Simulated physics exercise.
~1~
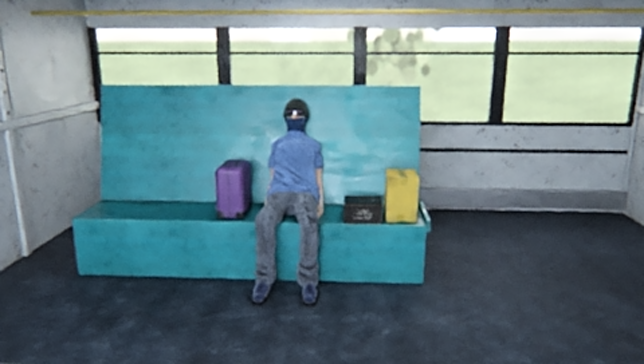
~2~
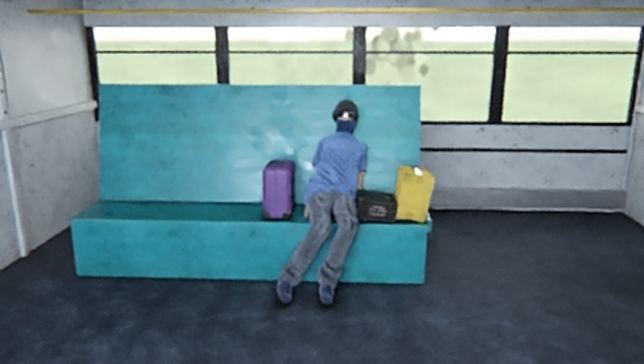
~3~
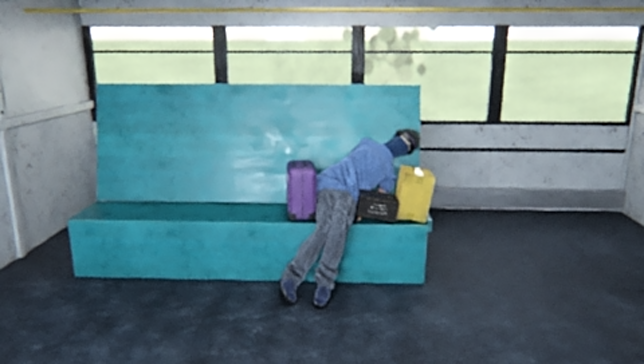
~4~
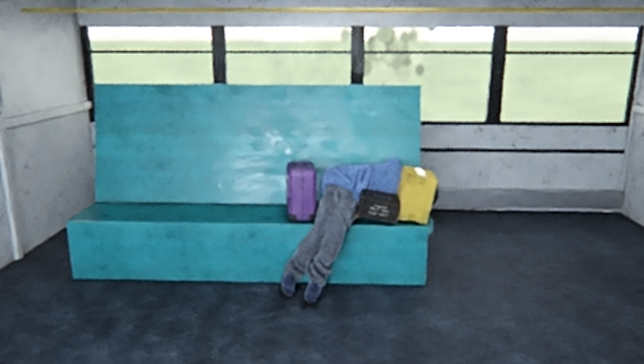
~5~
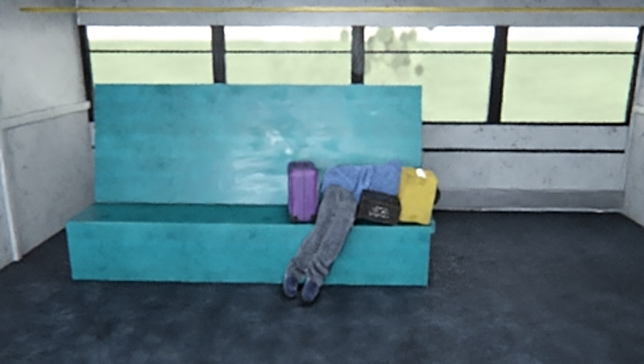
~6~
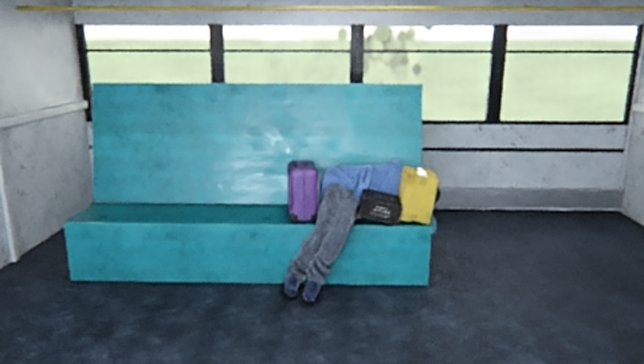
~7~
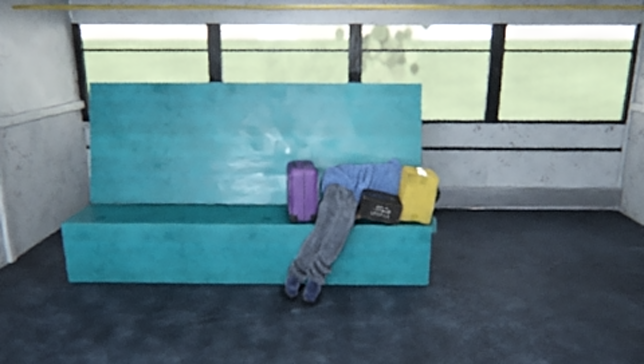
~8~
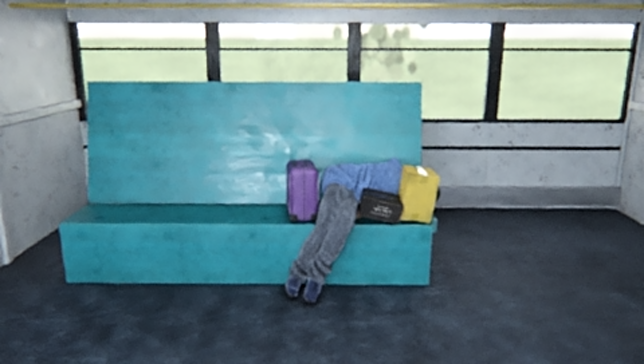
A person in a blue shirt and dark cap sitting on a long teal bench slid right, toppled sideways over a black box and against a yellow case, and stayed slumped there, with a purple case that had slid along still upright beside them.
